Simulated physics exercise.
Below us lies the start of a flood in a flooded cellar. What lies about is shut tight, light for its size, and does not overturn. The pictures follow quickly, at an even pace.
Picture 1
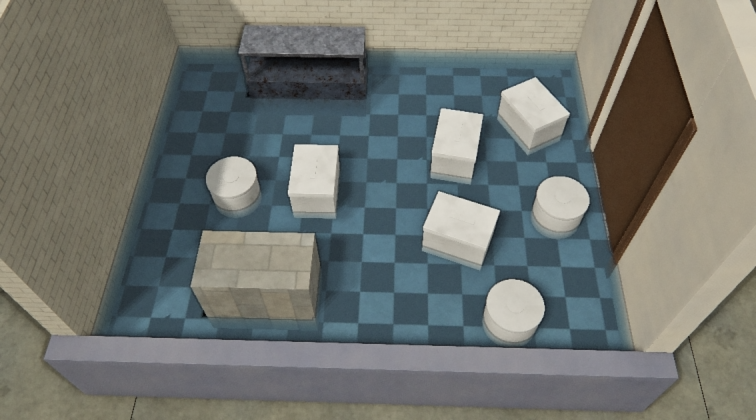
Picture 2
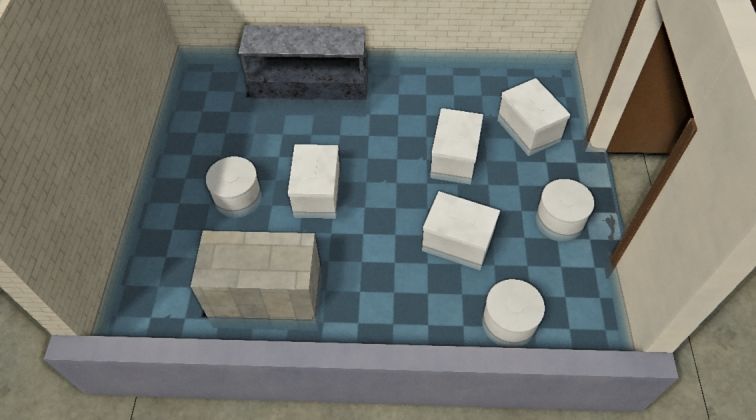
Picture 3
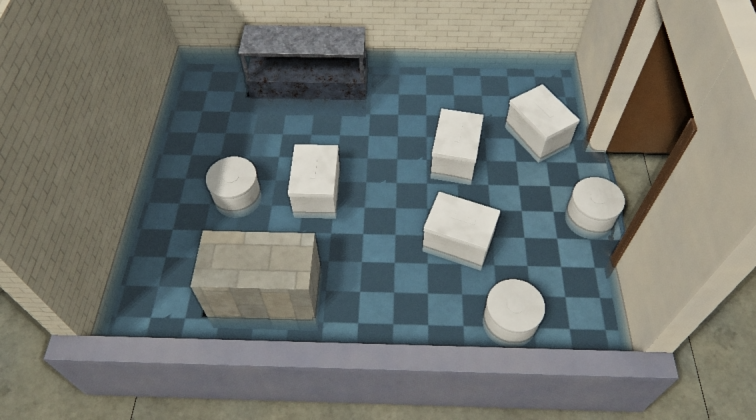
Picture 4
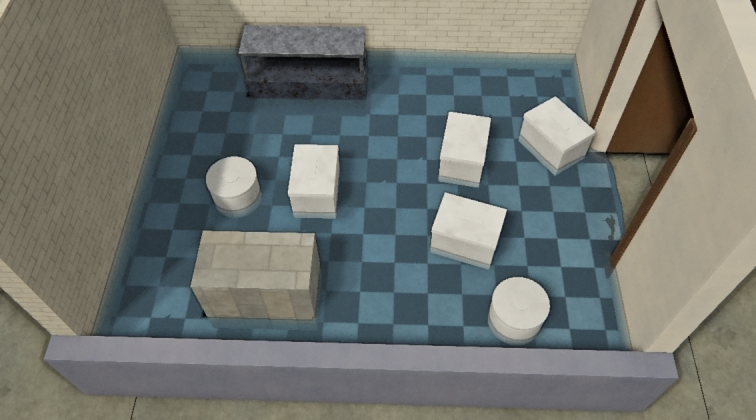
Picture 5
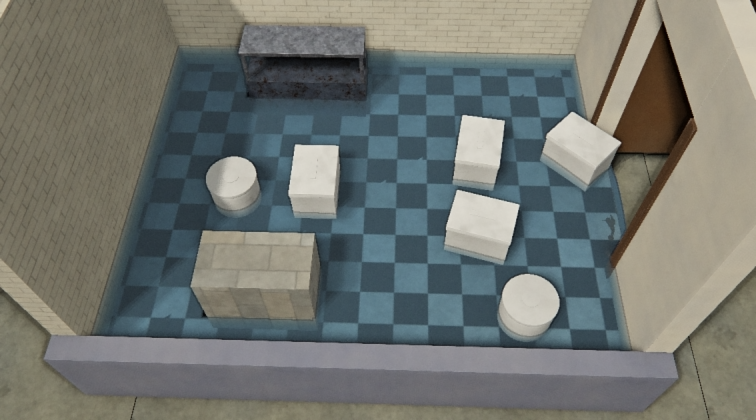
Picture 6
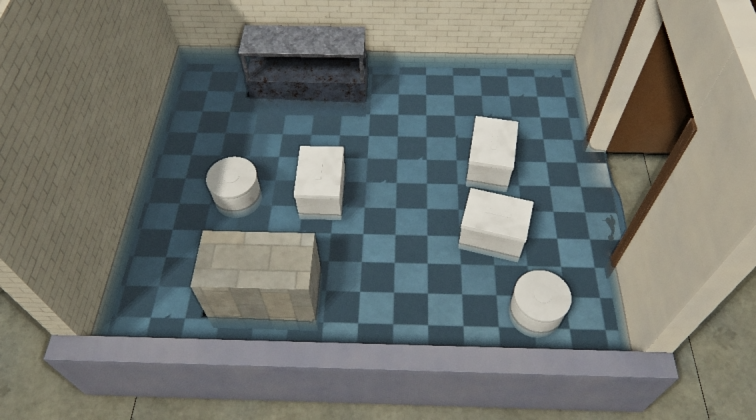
The clip opens on a flooded cellar seen from above, with white blocks and round drums sitting in shallow water as the door at right opens. The nearest drum drifts to the opening and goes out of view, then the upper-right block follows, while the remaining right-hand pieces shift slightly rightward.
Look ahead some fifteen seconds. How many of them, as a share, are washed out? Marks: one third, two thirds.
Share: Two thirds or above.
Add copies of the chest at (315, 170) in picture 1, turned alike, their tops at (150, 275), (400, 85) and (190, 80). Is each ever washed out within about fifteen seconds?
As listed: Still in, out, still in.
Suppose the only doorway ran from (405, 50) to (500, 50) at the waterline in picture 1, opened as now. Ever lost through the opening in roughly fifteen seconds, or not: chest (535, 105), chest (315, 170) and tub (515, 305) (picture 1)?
As listed: Through, carried outside, left behind.
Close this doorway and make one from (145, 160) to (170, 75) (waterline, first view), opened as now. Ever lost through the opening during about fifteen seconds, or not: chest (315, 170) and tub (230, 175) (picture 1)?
One after the other: Through, yes.
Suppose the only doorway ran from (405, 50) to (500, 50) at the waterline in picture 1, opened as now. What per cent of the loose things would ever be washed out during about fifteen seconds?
About 70 per cent.
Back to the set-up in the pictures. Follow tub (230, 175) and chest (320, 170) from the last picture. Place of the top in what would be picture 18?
Roughly at (318, 184) and (449, 184).
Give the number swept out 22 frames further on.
The number is 5.
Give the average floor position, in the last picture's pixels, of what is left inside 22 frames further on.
Roughly at (484, 213).
A moment on, 2 of 7 are out; 5 afloat.
Next, 5 of 7 are out; 2 afloat.
Later, 5 of 7 are out; 2 afloat.
In the end, 6 of 7 are out; 0 afloat.
